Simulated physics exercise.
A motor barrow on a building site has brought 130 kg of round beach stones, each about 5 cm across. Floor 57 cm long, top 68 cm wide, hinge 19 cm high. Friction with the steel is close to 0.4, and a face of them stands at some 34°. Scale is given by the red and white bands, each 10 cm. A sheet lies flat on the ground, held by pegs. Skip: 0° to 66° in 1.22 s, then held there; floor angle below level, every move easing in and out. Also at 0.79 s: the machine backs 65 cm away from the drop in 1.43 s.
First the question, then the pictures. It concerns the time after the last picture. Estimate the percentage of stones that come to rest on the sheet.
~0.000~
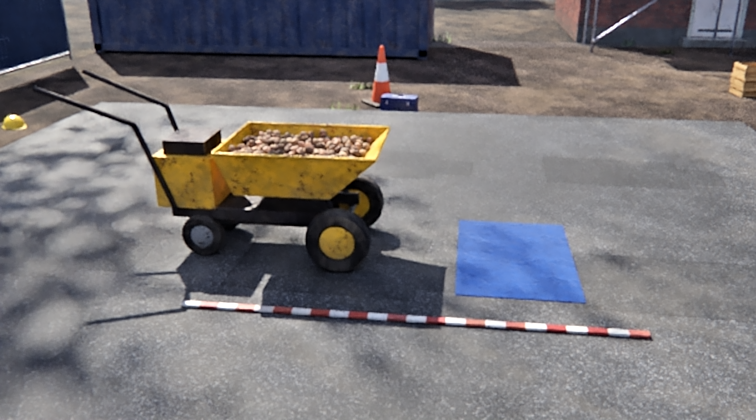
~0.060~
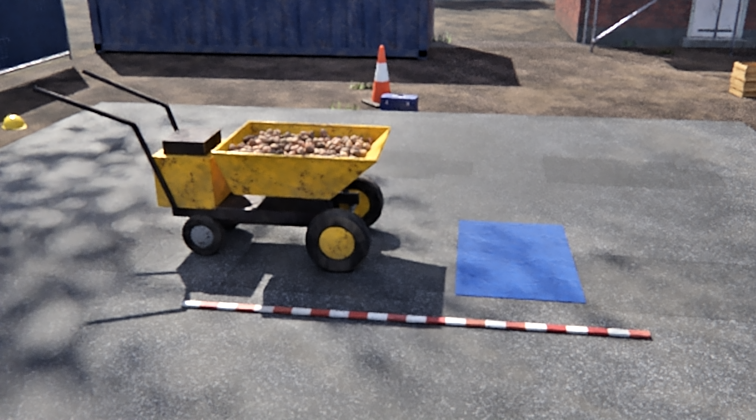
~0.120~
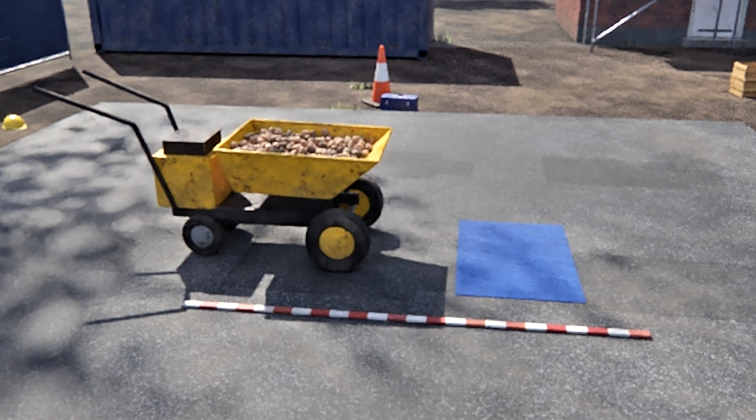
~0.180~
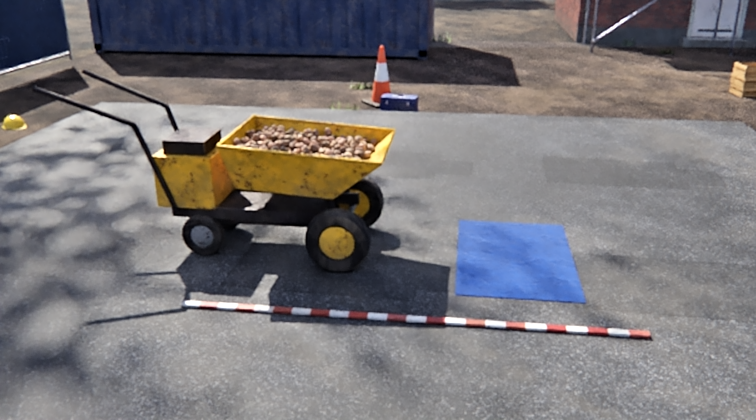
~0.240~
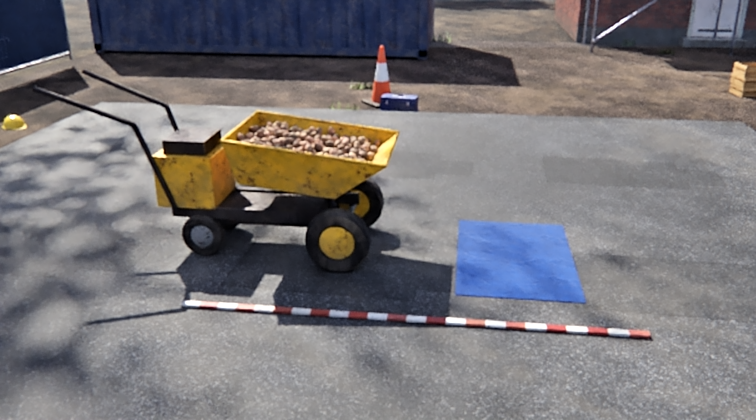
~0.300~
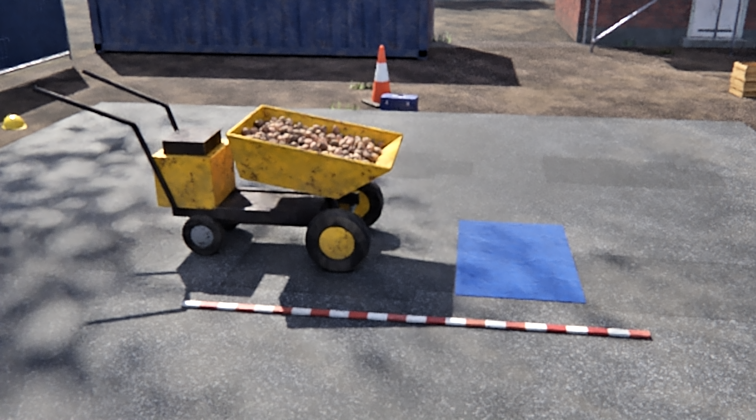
I would say roughly 40 per cent.
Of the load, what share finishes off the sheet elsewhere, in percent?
Some 10 per cent of the load.
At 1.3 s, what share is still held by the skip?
Around 30 percent of the load.
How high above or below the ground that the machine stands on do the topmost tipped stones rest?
The top ends up around 16 cm above the machine's ground.
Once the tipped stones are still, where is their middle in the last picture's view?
In the last view, about (456, 251).
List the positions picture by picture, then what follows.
In the first frame, the skip is at 0°, its lip at (376, 161); the top of the load is at (298, 141).
In the second frame, the skip is at 0°, its lip at (376, 161); the top of the load is at (287, 140); the stones move at 0.1 m/s on average.
In the third frame, lip at (378, 162), floor tilted 2°, highest stones at (288, 139); the stones move at 0.2 m/s on average.
In the fourth frame, the skip is at 4°, its lip at (382, 164); the top of the load is at (281, 136); the stones move at 0.4 m/s on average.
In the fifth frame, the skip is at 7°, its lip at (386, 166); the top of the load is at (271, 132); the stones move at 0.4 m/s on average.
In the sixth frame, the skip is at 10°, its lip at (391, 169); the top of the load is at (271, 128); the stones move at 0.5 m/s on average.
After 0.9 s the floor is at 56°; 100 % in the skip; the foremost stones are at (434, 211).
After 1.3 s the floor is at 66°; 28 % in the skip, 38 % short of the sheet, 33 % on the sheet; the foremost stones are at (526, 257).
After 2.7 s the floor is at 66°; 0 % in the skip, 51 % short of the sheet, 39 % on the sheet, 10 % off the sheet elsewhere; the foremost stones are at (661, 279).
After 4.6 s the floor is at 66°; 0 % in the skip, 51 % short of the sheet, 39 % on the sheet, 10 % off the sheet elsewhere; the foremost stones are at (661, 279).
